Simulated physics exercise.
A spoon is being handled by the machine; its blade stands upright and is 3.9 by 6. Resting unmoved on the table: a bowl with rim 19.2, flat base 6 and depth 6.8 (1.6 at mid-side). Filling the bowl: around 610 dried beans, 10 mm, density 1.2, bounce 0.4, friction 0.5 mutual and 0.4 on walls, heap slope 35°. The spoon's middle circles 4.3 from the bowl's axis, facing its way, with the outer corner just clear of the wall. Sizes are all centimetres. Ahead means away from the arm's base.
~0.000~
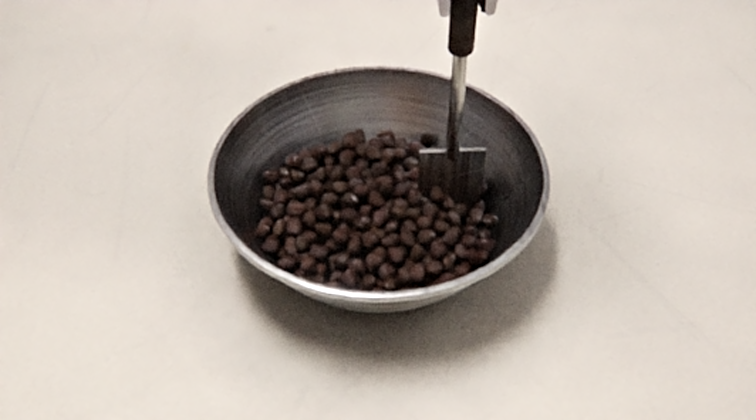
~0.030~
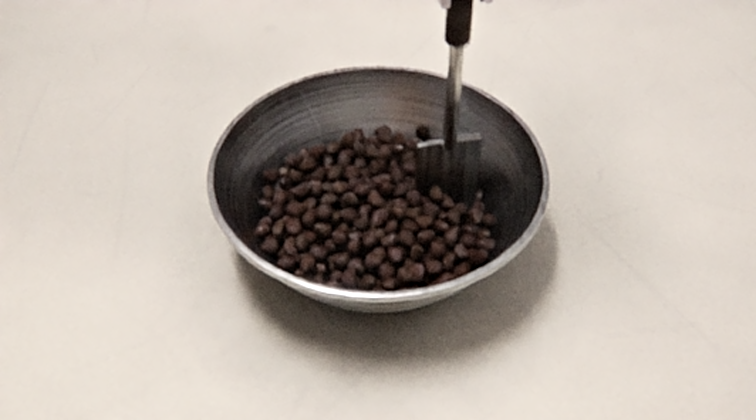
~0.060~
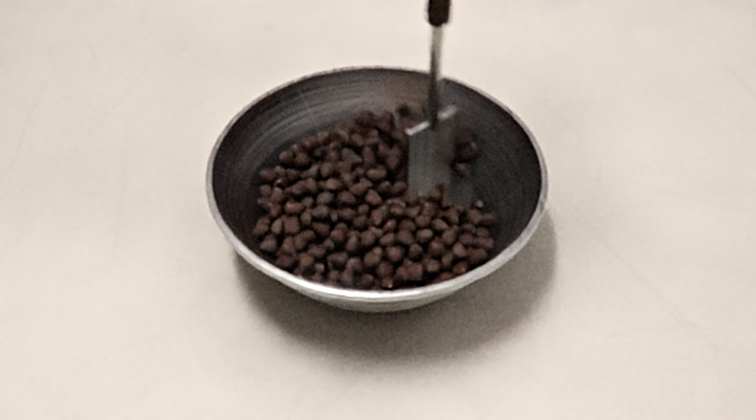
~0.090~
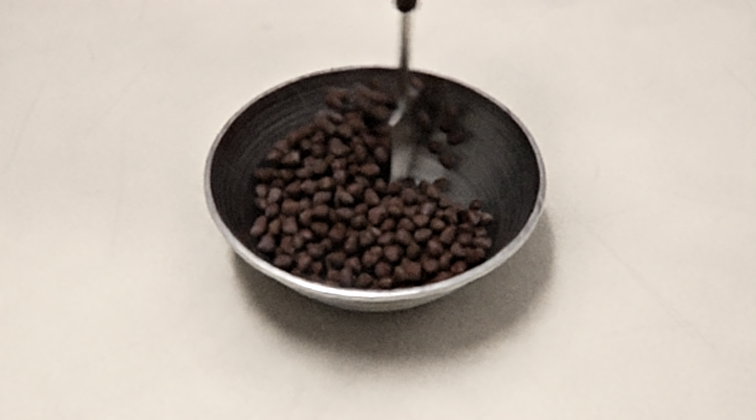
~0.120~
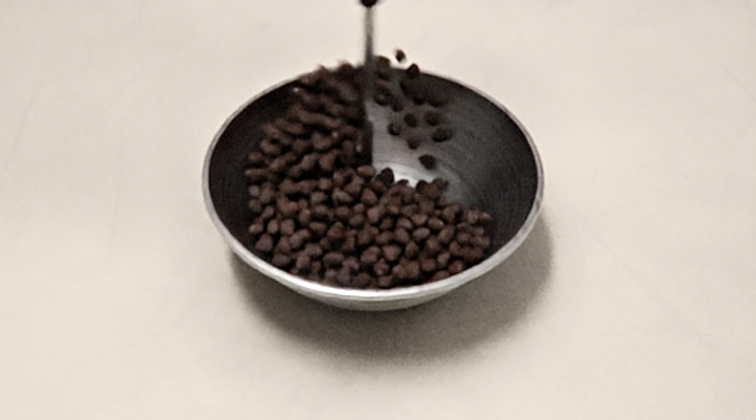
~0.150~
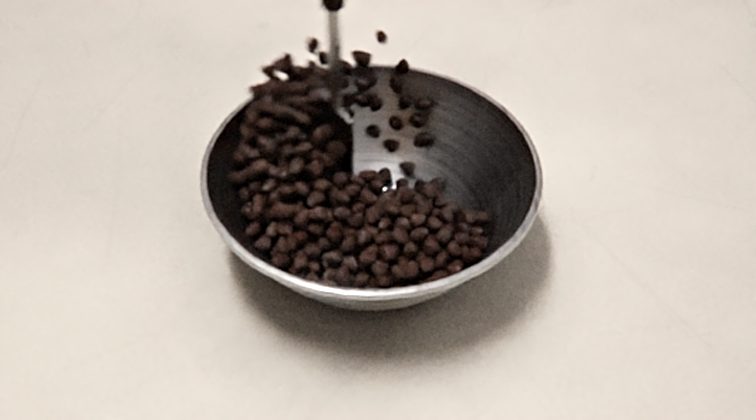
A flat metal blade on a thin rod starts upright at the right of a dark metal bowl of brown beans, barely moving at first. It then sweeps around the back toward the left, pushing the beans into a heap there, baring the bowl's floor behind it and tossing several beans up near the back rim.
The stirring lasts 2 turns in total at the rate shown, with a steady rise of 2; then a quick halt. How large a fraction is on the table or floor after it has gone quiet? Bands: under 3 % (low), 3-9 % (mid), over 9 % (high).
High.
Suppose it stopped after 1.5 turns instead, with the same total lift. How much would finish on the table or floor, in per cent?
About 25 per cent.
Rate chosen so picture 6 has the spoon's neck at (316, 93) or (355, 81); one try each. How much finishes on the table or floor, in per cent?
Well, about 35 percent the first time and about 20 percent the second.
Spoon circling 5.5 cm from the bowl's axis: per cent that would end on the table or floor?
Near 15 %.
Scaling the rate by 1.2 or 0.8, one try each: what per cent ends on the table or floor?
Estimates in order: Some 35 % and some 15 %.
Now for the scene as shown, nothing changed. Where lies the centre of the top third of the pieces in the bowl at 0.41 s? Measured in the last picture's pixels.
About (463, 187).
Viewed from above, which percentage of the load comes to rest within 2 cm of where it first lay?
About 20 percent.
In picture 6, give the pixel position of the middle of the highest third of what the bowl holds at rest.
Somewhere close to (367, 197).
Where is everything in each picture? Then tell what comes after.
The first picture shows spoon neck at (454, 130), 0° round; upper third of the load around (373, 205), from x 265 to 485, top at y 135; 610 in the bowl.
The second picture shows spoon neck at (451, 120), 10° round; upper third of the load around (374, 201), from x 265 to 485, top at y 130.
The third picture shows spoon neck at (434, 100), 36° round; upper third of the load around (372, 186), from x 260 to 485, top at y 110.
The fourth picture shows spoon neck at (404, 86), 63° round; upper third of the load around (360, 173), from x 260 to 485, top at y 80.
The fifth picture shows spoon neck at (369, 81), 90° round; upper third of the load around (338, 156), from x 255 to 480, top at y 55.
The sixth picture shows spoon neck at (335, 85), 117° round; upper third of the load around (312, 150), from x 240 to 480, top at y 40; 607 in the bowl, 3 in flight or on the tool.
By 0.41 s, 351° round, highest piece 10 above the table; 494 in the bowl, 75 on the table or floor, 41 in flight or on the tool.
By 0.67 s, 225° round, highest piece 8 above the table; 464 in the bowl, 145 on the table or floor, 1 in flight or on the tool.
By 1.00 s, 0° round, highest piece 6 above the table; 462 in the bowl, 148 on the table or floor.
By 1.70 s, 0° round, highest piece 6 above the table; 462 in the bowl, 148 on the table or floor.
Final count, 462 in the bowl, 148 on the table or floor. That is 24 % on the table or floor.
